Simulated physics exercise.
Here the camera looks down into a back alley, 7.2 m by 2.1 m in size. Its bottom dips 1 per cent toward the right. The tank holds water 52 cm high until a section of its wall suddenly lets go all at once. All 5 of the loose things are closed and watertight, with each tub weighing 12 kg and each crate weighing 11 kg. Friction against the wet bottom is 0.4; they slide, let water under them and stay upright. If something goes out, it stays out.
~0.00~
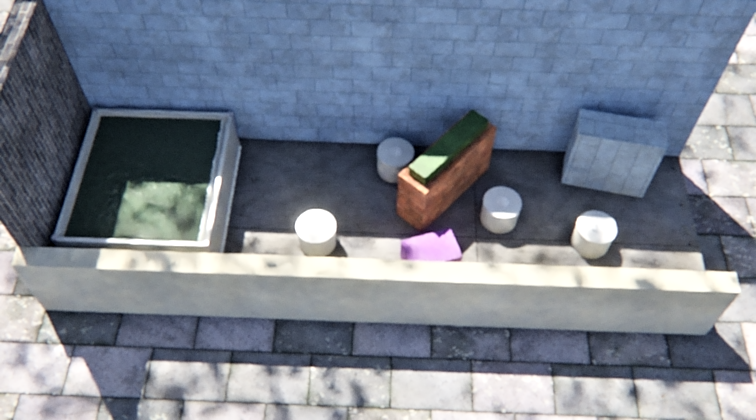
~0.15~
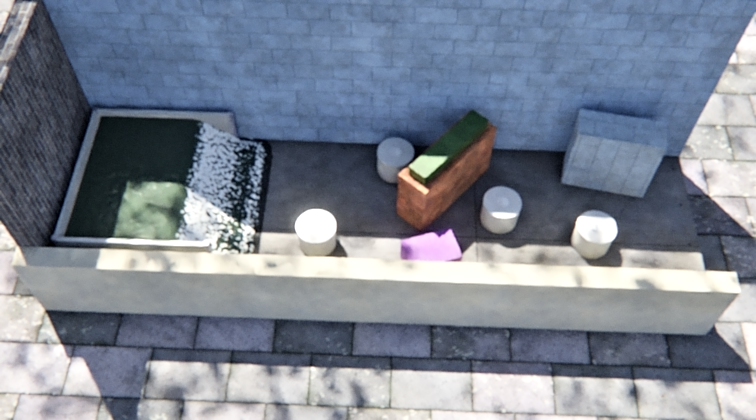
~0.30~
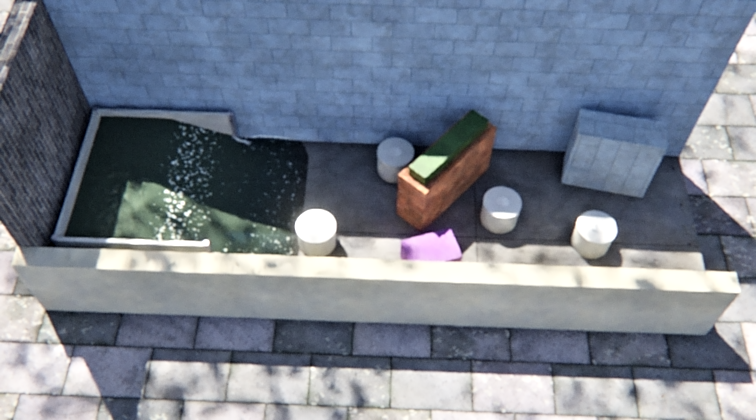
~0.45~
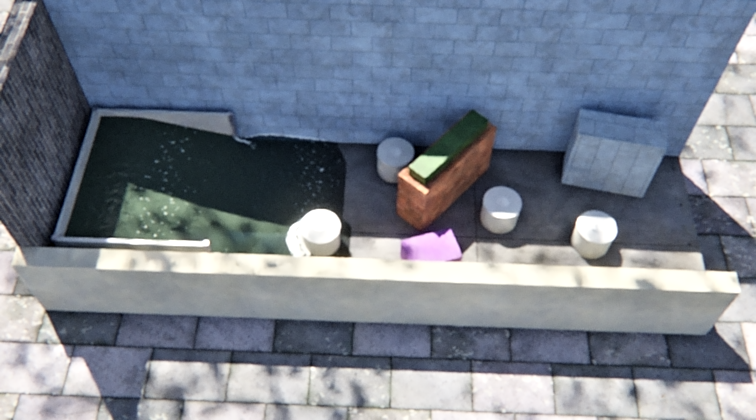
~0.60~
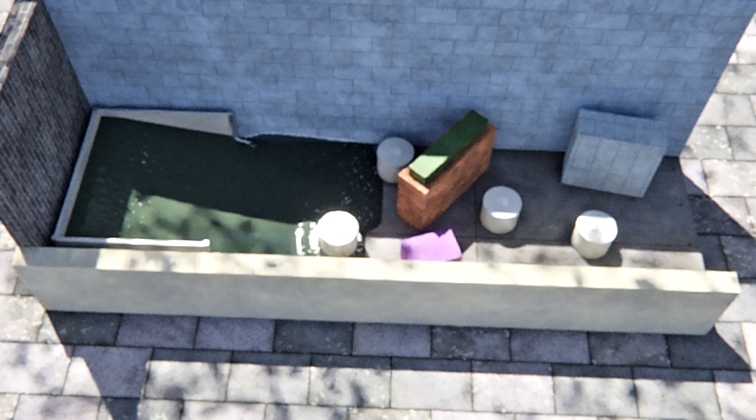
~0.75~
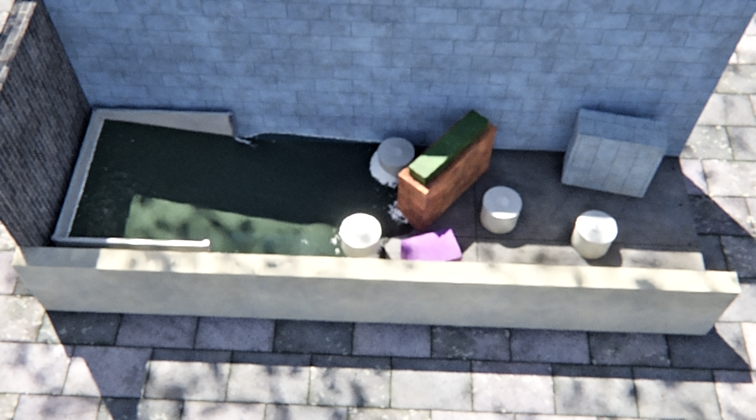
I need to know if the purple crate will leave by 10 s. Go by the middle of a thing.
Free in time.
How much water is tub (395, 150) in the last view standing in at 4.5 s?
12 cm.
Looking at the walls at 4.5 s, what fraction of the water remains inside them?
Somewhere near 78 percent, give or take.
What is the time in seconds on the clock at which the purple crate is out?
Somewhere near 3.0 s.
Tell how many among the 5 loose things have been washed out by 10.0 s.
Tally so far: 3.
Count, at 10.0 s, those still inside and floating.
The number is 0.
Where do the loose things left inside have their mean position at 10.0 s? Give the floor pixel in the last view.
I'd put it around (490, 221).
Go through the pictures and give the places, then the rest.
The first frame shows the purple crate at (431, 249) rests on the ground; 2.8 m2 under water; 0 of 5 have shifted.
The second frame shows the purple crate at (431, 249), on the bottom; 3.7 m2 under water; 0 of 5 have shifted.
The third frame shows the purple crate at (431, 249) rests on the ground; water covers 4.7 m2; 0 of 5 have shifted.
The fourth frame shows the purple crate at (431, 249), on the bottom; 5.5 m2 under water; 1 of 5 have shifted.
The fifth frame shows the purple crate at (431, 249), on the bottom; water covers 6.3 m2; 1 of 5 have shifted.
The sixth frame shows the purple crate at (431, 249), on the bottom; 7.0 m2 under water; 1 of 5 have shifted.
After 2.0 s the purple crate is near (582, 237), 1.7 m from its start, aground; 0 of 5 are out; 2 afloat.
After 4.5 s the purple crate has gone out; 3 of 5 are out; 2 afloat.
After 7.0 s the purple crate has gone out; 3 of 5 are out; 0 afloat.
After 10.0 s the purple crate has gone out; 3 of 5 are out; 0 afloat.
